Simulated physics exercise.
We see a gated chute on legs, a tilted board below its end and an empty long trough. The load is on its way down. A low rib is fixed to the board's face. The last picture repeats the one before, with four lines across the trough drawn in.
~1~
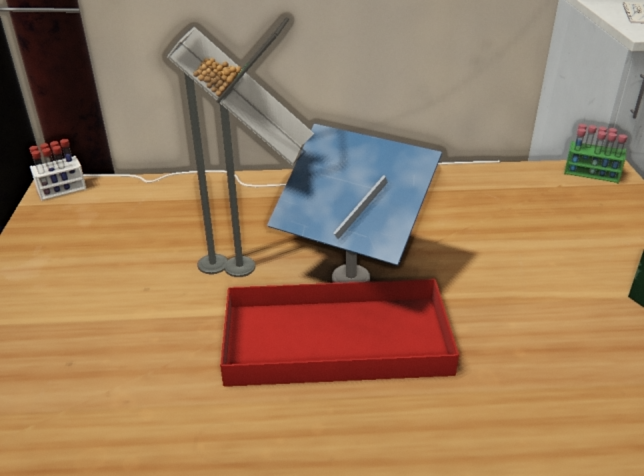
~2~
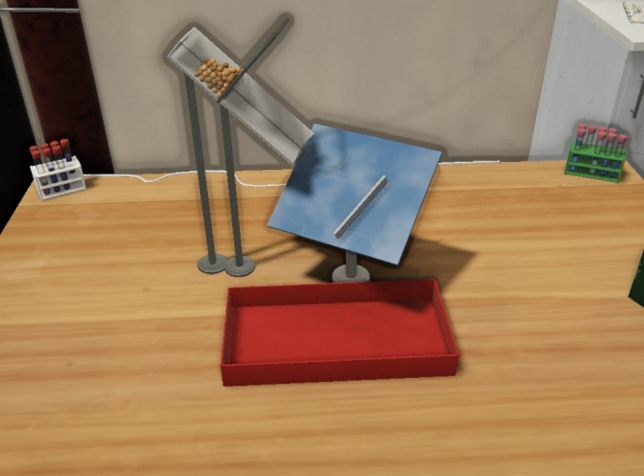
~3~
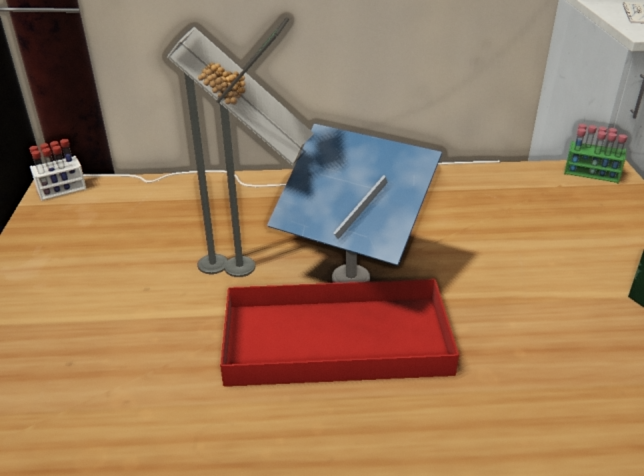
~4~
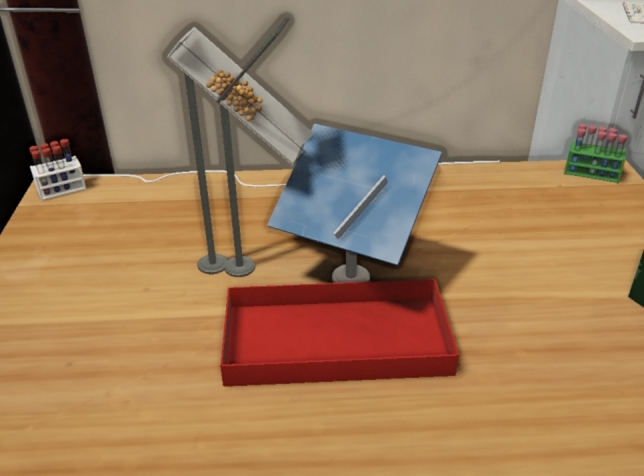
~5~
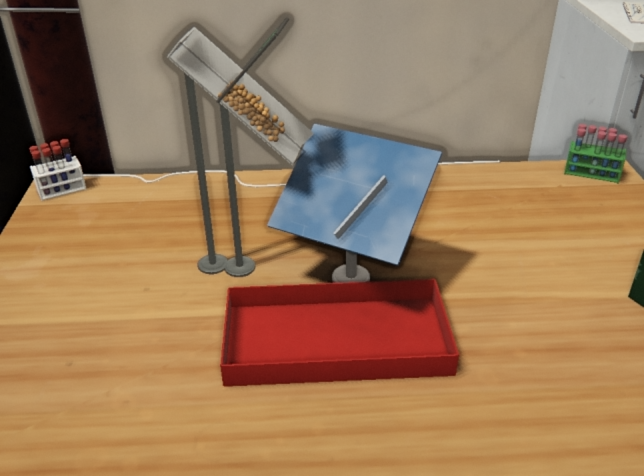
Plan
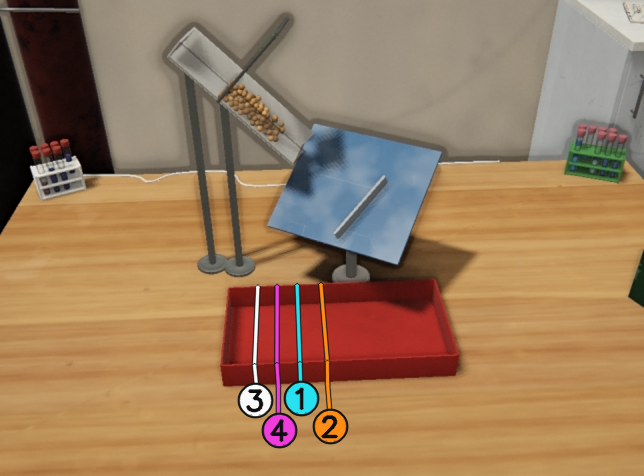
A light wooden tabletop against a beige wall is seen from slightly above by a camera that stays still. A clear sloping chute on grey legs holds small round orange-tan beads at upper left, with a tilted blue board bearing a thin rib at centre, an empty red trough in front, and racks of red-capped tubes on both sides. The beads slide down the chute rightward, stretching into a longer cluster.
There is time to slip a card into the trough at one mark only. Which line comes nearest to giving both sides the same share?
1 beats the others.
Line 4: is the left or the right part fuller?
The right side.
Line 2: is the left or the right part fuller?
Left.
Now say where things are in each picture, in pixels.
Load behind the gate at (219, 76), round wooden beads; lip of the chute at (297, 155), sloping fairly steeply, in the first frame.
Middle of the board at (353, 189), tilted fairly steeply; middle of its low edge at (329, 244); of its high edge at (375, 137), in the second frame.
Front corners of the trough at (221, 366) and (458, 355), empty; front of the load at (242, 90), in the third frame.
Middle of the load at (240, 94); its front at (259, 108), about a third of the way to the lip; rib from (385, 176) to (334, 234), in the fourth frame.
Middle of the load at (251, 105); its front at (282, 131), about two thirds of the way to the lip, in the fifth frame.
On the marked copy, line 1 crosses the front rim at (299, 362); line 2 crosses the front rim at (327, 361); line 3 crosses the front rim at (254, 364); line 4 crosses the front rim at (276, 363).
For line 1, of what is caught, about half on the left of the divider, about half on the right.
For line 2, of what is caught, nearly all on the left of the divider, a small part on the right.
For line 3, of what is caught, a small part on the left of the divider, nearly all on the right.
For line 4, of what is caught, a small part on the left of the divider, nearly all on the right.
